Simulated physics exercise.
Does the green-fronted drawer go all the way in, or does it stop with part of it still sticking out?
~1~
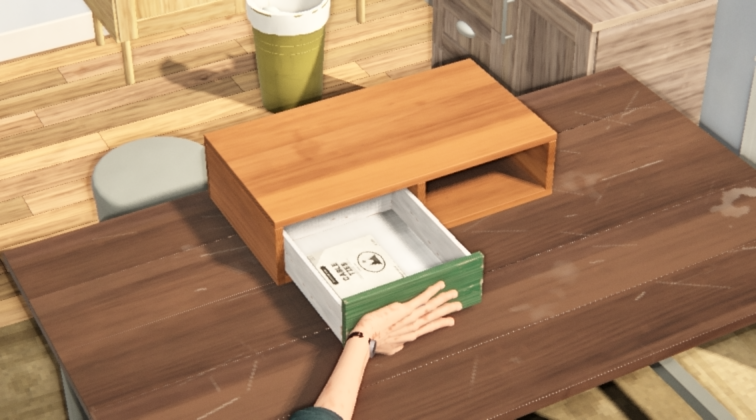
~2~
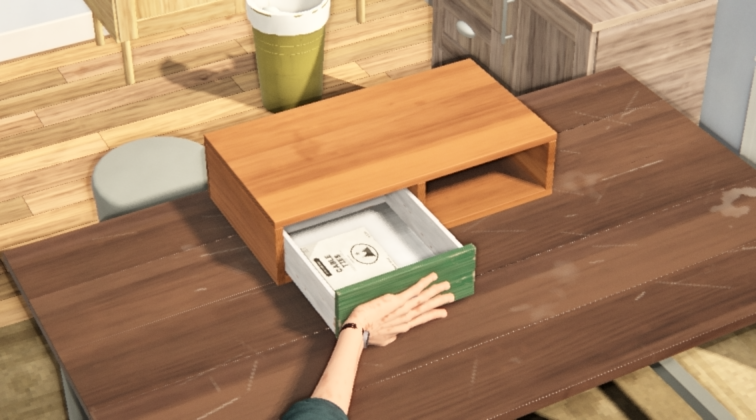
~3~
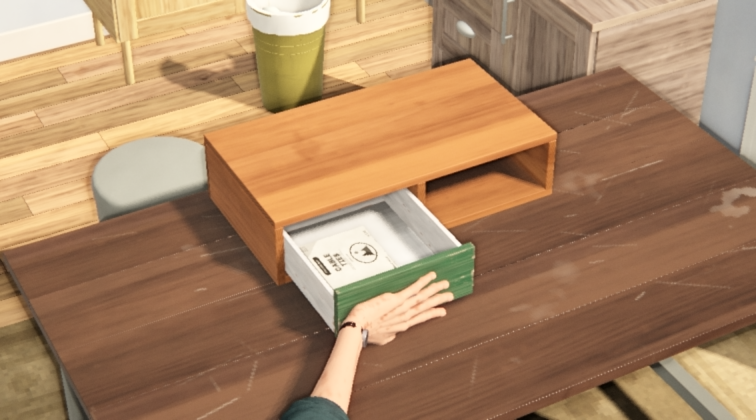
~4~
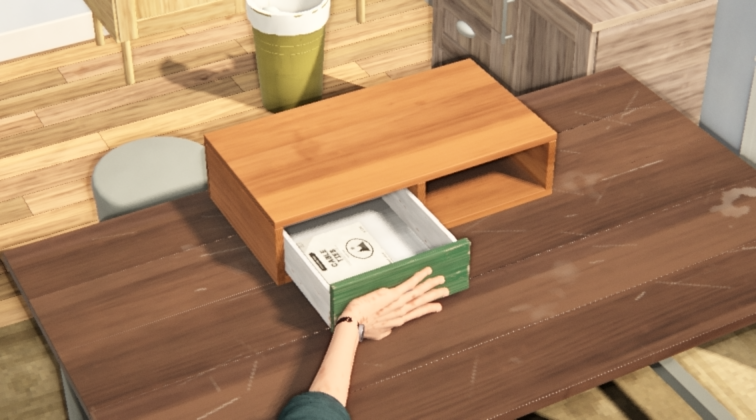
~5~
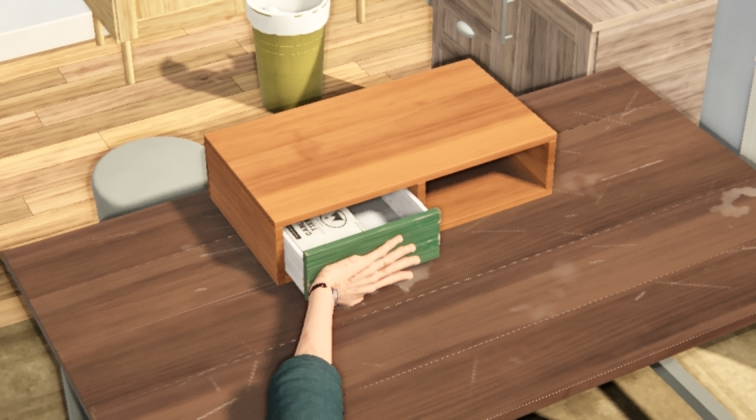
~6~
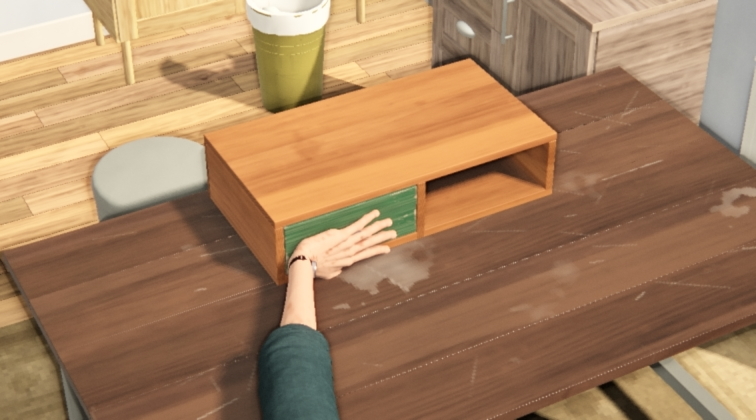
It goes all the way in. The hand pushes the drawer until its green front sits flush with the wooden unit.
